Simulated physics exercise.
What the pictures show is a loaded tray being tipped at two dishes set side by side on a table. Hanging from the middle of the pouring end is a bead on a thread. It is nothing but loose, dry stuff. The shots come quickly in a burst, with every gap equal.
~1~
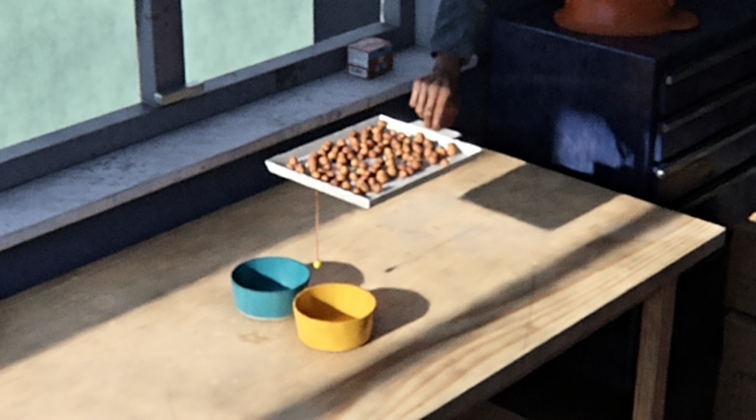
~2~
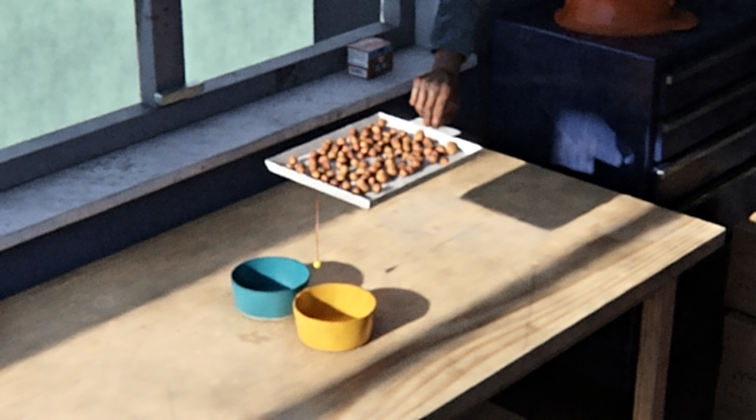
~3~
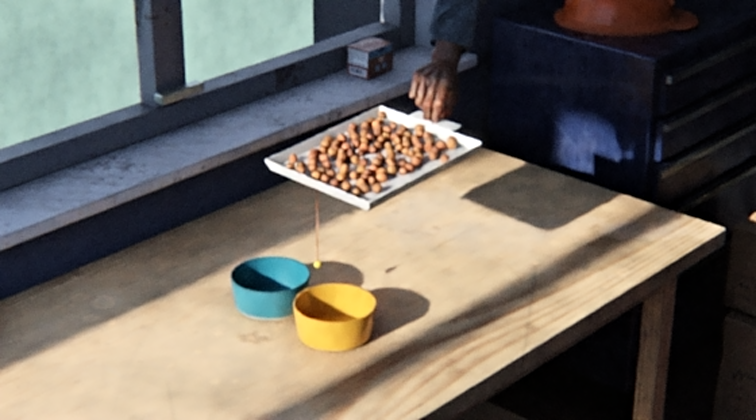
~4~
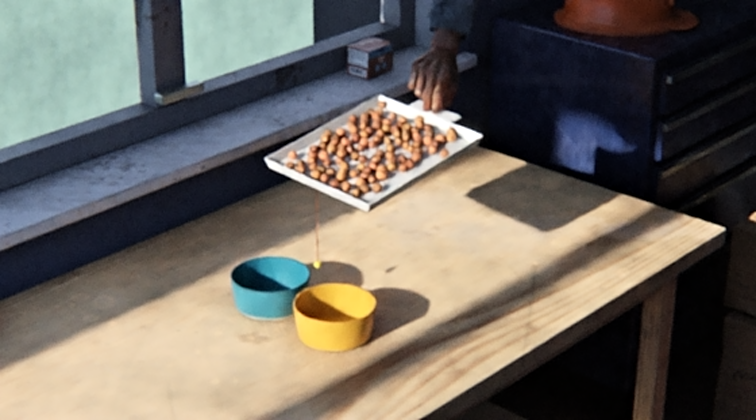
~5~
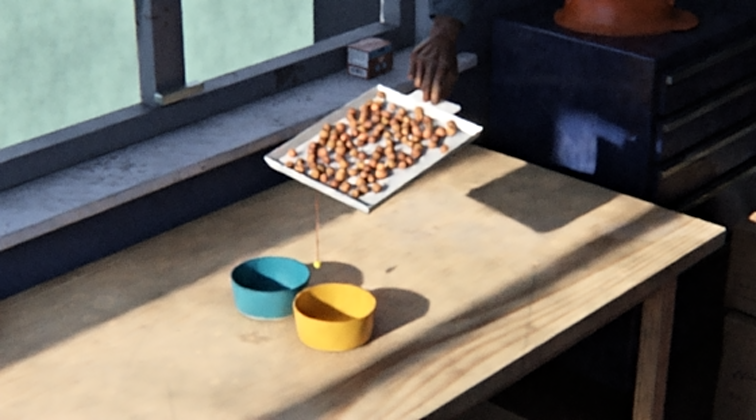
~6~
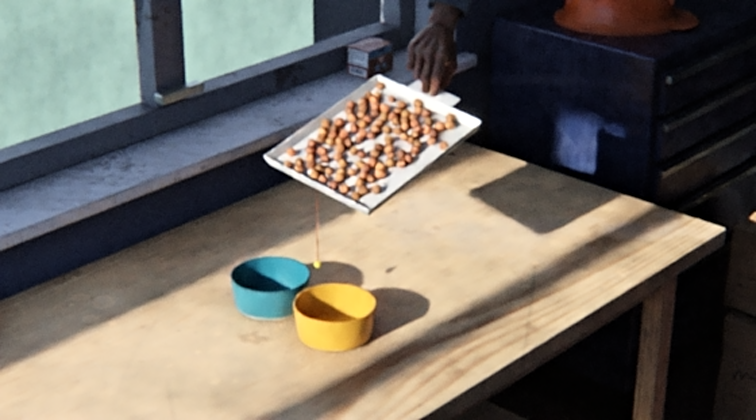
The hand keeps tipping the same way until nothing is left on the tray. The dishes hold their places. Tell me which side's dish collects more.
The right side's.
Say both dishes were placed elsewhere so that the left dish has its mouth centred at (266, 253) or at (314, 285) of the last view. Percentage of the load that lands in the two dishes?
Around 40 percent the first time, around 80 percent the second.
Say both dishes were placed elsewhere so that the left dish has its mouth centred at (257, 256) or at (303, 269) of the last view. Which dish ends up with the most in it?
Results - the dish on the right side first, the dish on the right side second.
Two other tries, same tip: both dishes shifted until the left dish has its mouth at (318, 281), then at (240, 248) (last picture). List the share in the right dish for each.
The first try gives 40 per cent, the second 20 per cent.
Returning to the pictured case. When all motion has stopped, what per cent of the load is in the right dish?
Roughly 80 %.
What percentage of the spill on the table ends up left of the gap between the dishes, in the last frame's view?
Close to 20 per cent of the spill, I think.
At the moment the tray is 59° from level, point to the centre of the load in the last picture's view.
The middle of the pieces sits at roughly (351, 184).
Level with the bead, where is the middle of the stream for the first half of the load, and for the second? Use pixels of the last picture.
Around (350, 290) first; around (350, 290) second.
Soon, tray tipped steeply; most on the tray; a stray few in the right dish; a stray few outside both; a small part in the air.
A while on, tray tipped right over; a stray few on the tray; about two thirds in the right dish; a stray few in the left dish; a small part outside both; a small part in the air.
Towards the end, tray tipped past a quarter turn; most in the right dish; a stray few in the left dish; about a quarter outside both; a stray few in the air.
Finally, tray tipped past a quarter turn; most in the right dish; a stray few in the left dish; about a quarter outside both; a stray few in the air.
